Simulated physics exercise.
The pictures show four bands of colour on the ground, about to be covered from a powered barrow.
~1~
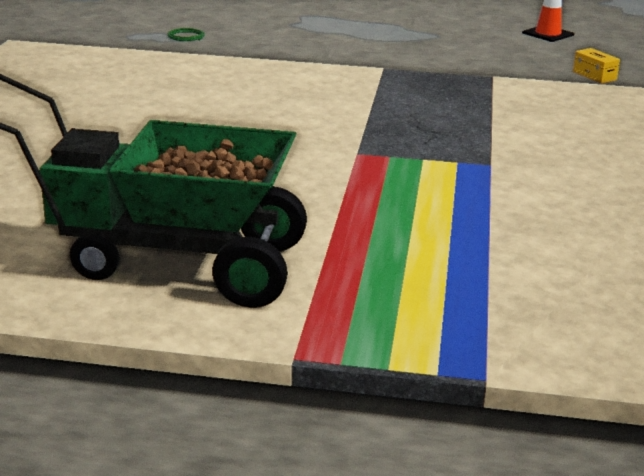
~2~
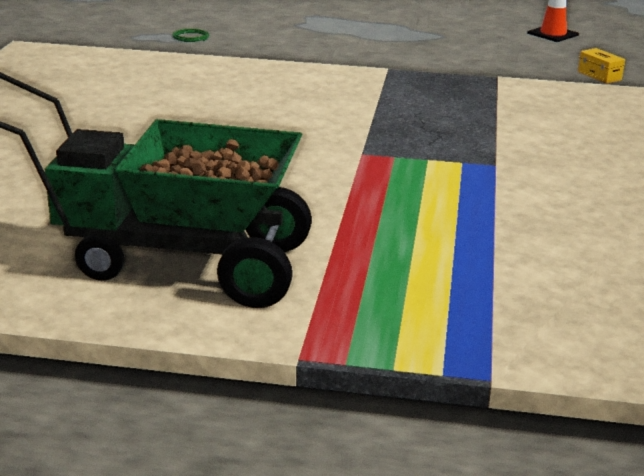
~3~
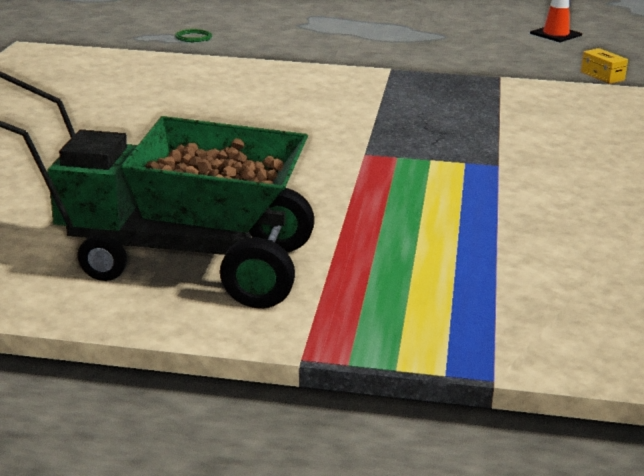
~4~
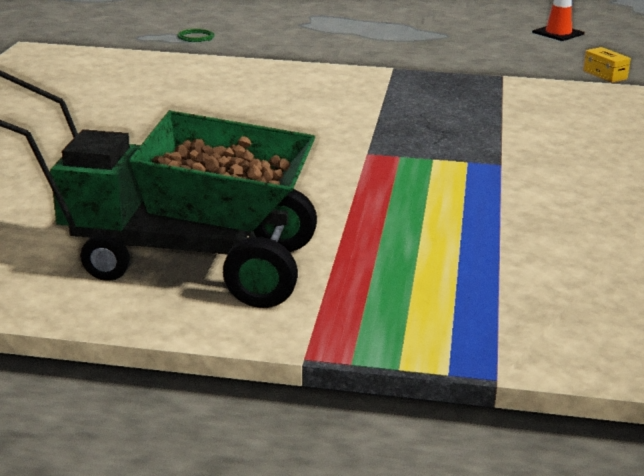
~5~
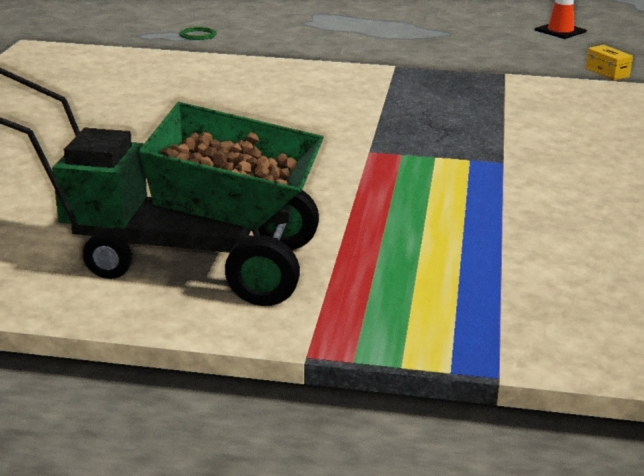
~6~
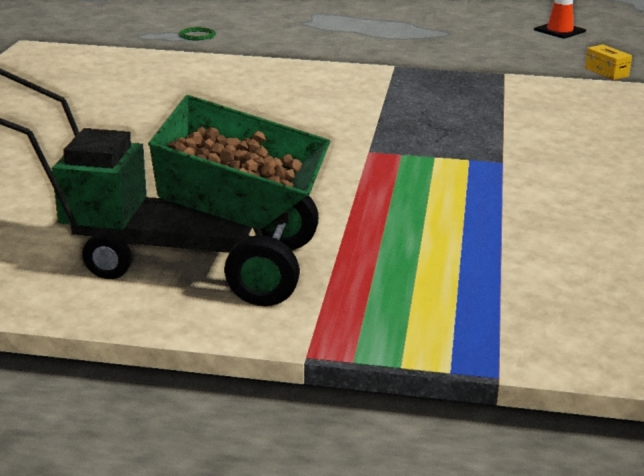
A green powered barrow loaded with brown clods stood left of red, green, yellow and blue strips on the ground, and its skip gradually tilted up toward the right, the clods still inside.
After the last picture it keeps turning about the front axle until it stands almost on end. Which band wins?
Most lies over the green band.
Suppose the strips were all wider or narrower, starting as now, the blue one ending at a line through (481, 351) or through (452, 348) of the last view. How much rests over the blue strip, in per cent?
About 10 and 20 per cent.
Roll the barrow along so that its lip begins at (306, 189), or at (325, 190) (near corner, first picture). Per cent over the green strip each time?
Near 20 % and 0 %.
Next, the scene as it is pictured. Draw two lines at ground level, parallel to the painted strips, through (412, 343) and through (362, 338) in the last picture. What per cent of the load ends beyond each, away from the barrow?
Roughly 30 per cent, and 80 per cent.
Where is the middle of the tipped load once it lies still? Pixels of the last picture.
Roughly at (410, 281).
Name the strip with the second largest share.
In second place: The yellow strip.
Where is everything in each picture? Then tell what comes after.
The first picture shows lip of the skip at (271, 186), level; top of the load at (203, 177), clay clods; red strip at (325, 334); green strip at (370, 339); yellow strip at (417, 344); blue strip at (464, 349).
The second picture shows lip of the skip at (277, 186), level; top of the load at (209, 177).
The third picture shows lip of the skip at (283, 188), tipped barely; top of the load at (214, 176).
The fourth picture shows lip of the skip at (291, 189), tipped a little; top of the load at (202, 159).
The fifth picture shows lip of the skip at (300, 190), tipped a little; top of the load at (196, 160).
The sixth picture shows lip of the skip at (307, 194), tipped a little; top of the load at (217, 150); red strip at (337, 332); green strip at (383, 337); yellow strip at (429, 342); blue strip at (476, 347).
Soon after the last picture, skip tipped steeply; all in the skip.
A little later, skip tipped right over; most in the skip; a small part over the green strip; a stray few over the yellow strip; a stray few falling.
Later still, skip tipped right over; about a quarter in the skip; a stray few over the red strip; about a third over the green strip; about a quarter over the yellow strip; a small part over the blue strip; a stray few off the paint.
At rest, skip tipped right over; a small part in the skip; a small part over the red strip; about a third over the green strip; about a quarter over the yellow strip; a small part over the blue strip; a stray few off the paint.
